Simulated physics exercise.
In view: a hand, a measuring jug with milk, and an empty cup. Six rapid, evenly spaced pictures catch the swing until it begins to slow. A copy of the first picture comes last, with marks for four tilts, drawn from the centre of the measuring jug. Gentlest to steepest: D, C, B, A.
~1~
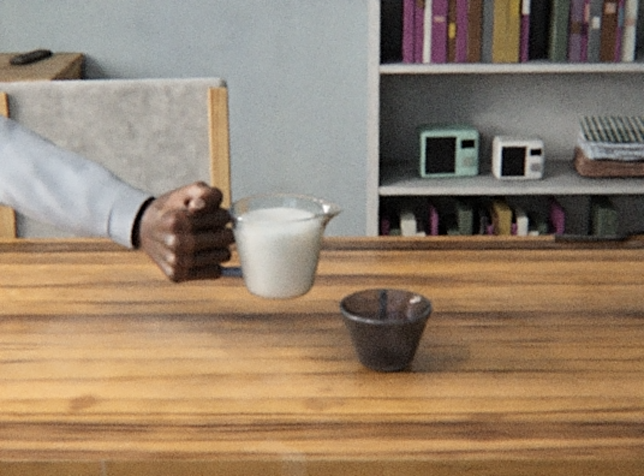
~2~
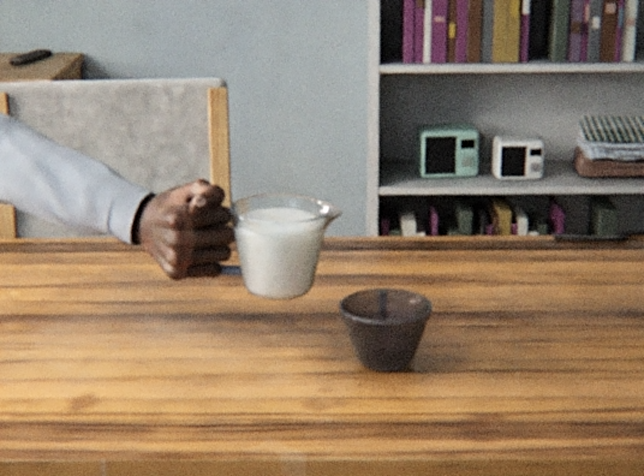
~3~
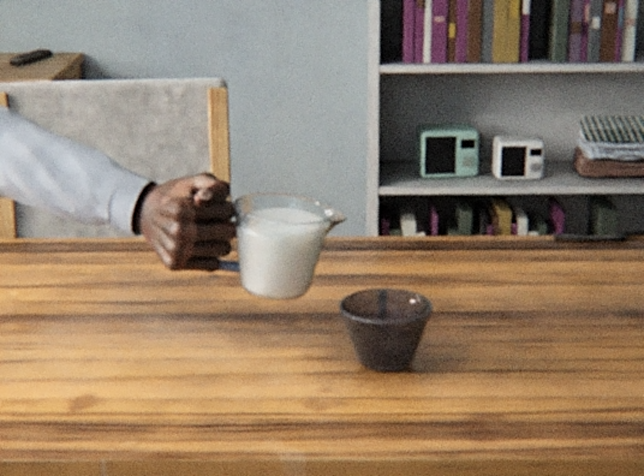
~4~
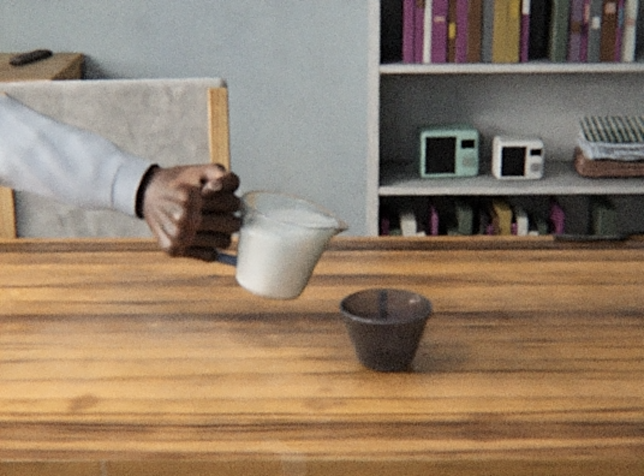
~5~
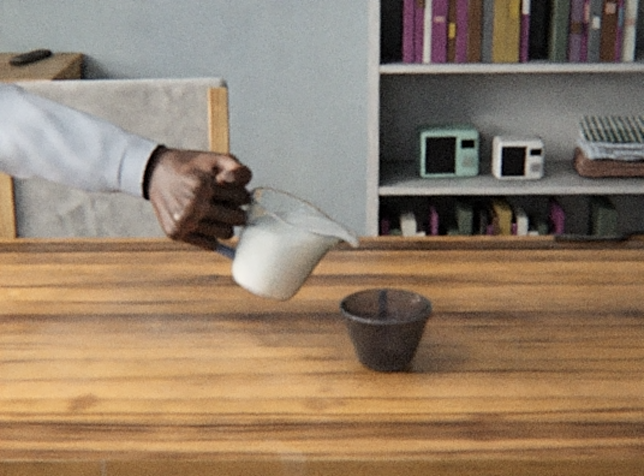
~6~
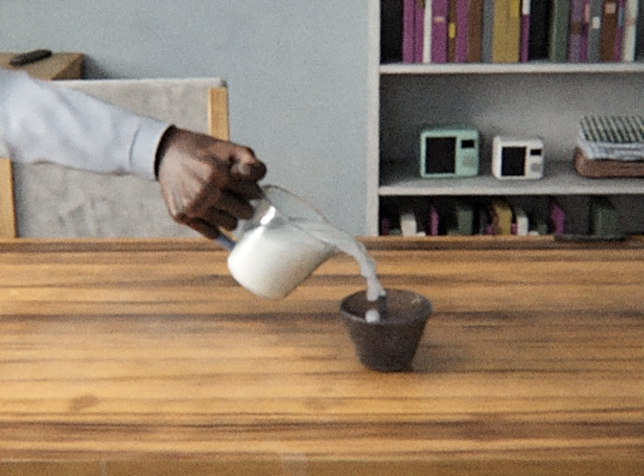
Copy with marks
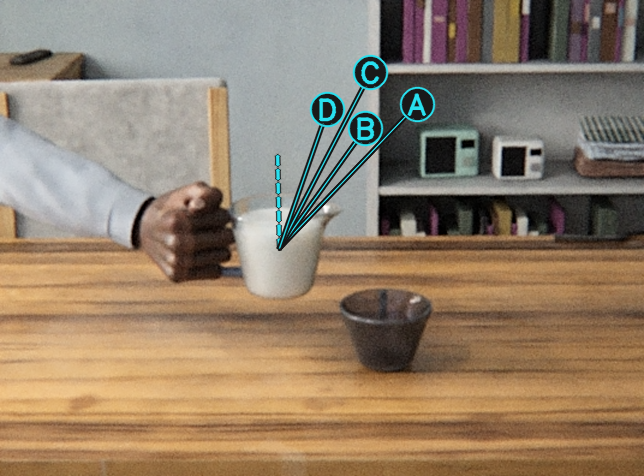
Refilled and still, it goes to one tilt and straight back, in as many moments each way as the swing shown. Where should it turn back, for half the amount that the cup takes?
It is A.
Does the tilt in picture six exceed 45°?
No, it does not.
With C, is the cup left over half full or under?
Under.
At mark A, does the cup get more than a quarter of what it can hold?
Yes.
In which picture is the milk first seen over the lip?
Picture 5.
In cyan, A at (405, 116); B at (355, 142); C at (363, 87); D at (321, 125).
For mark A, the cup ends with about 52 % of what it can hold.
For mark B, the cup ends with about 34 % of what it can hold.
For mark C, the cup ends with about 20 % of what it can hold.
For mark D, the cup ends with about 7 % of what it can hold.
